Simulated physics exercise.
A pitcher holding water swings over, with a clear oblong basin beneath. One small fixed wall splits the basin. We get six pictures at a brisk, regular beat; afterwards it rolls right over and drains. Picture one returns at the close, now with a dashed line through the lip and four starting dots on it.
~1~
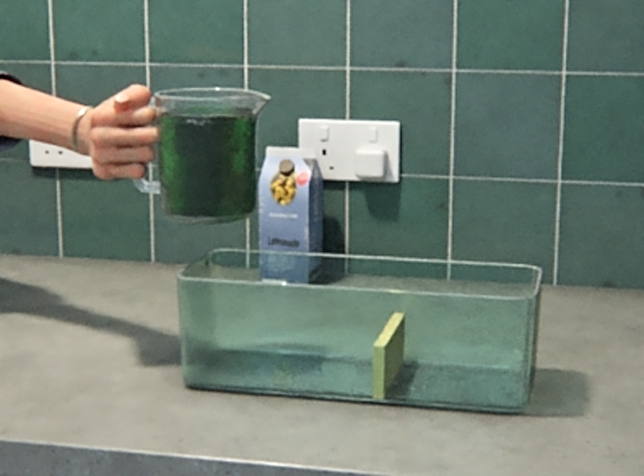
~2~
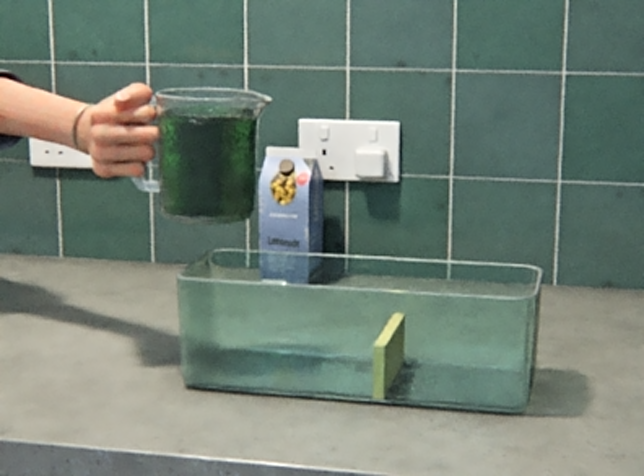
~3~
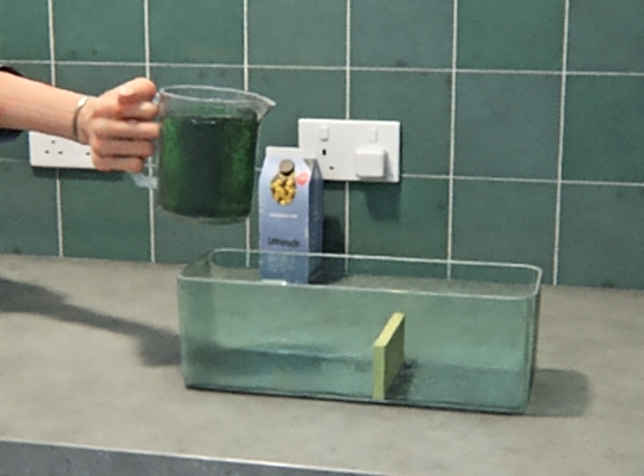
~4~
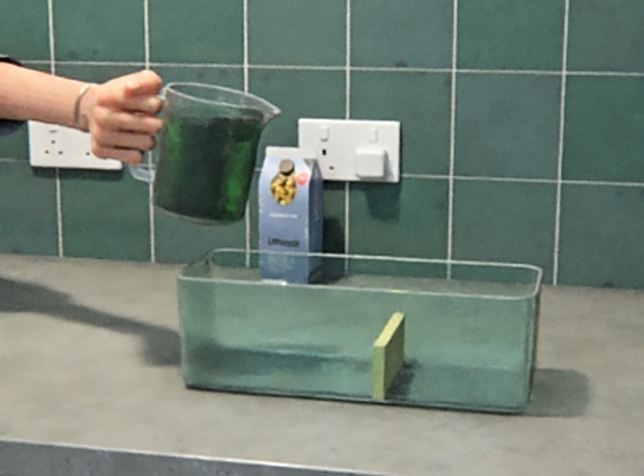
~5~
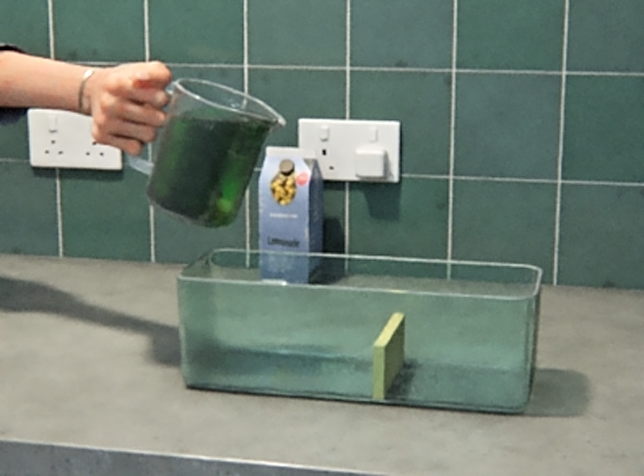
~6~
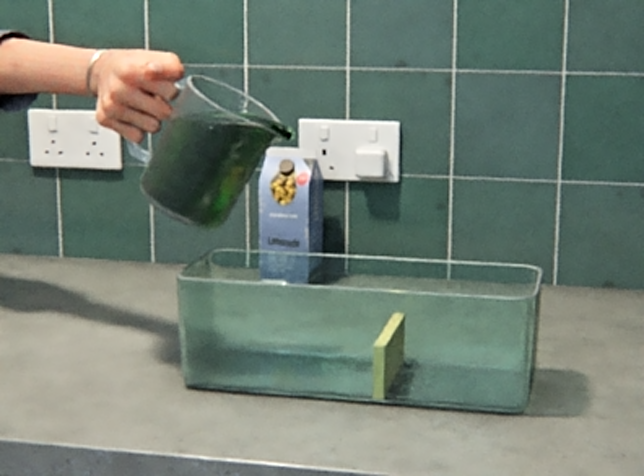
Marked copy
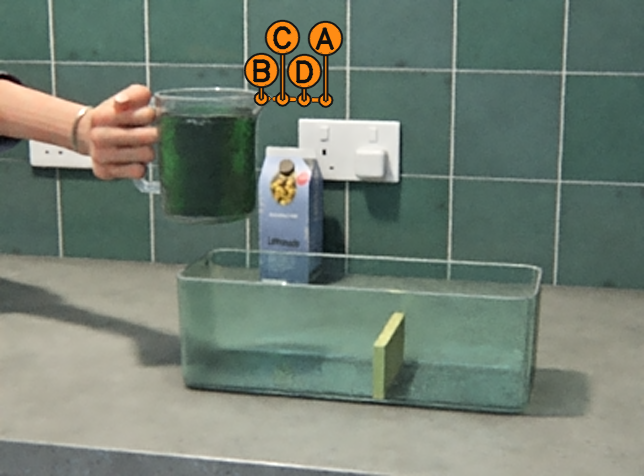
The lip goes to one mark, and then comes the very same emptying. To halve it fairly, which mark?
Best: A.
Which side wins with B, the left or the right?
The left side.
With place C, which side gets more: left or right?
The left one.
On the marked copy, A at (325, 100); B at (261, 98); C at (282, 99); D at (304, 99).
With A, about 46 % ends left of the wall and 53 % right of it.
With B, about 96 % ends left of the wall and 3 % right of it.
With C, about 96 % ends left of the wall and 1 % right of it.
With D, about 83 % ends left of the wall and 16 % right of it.
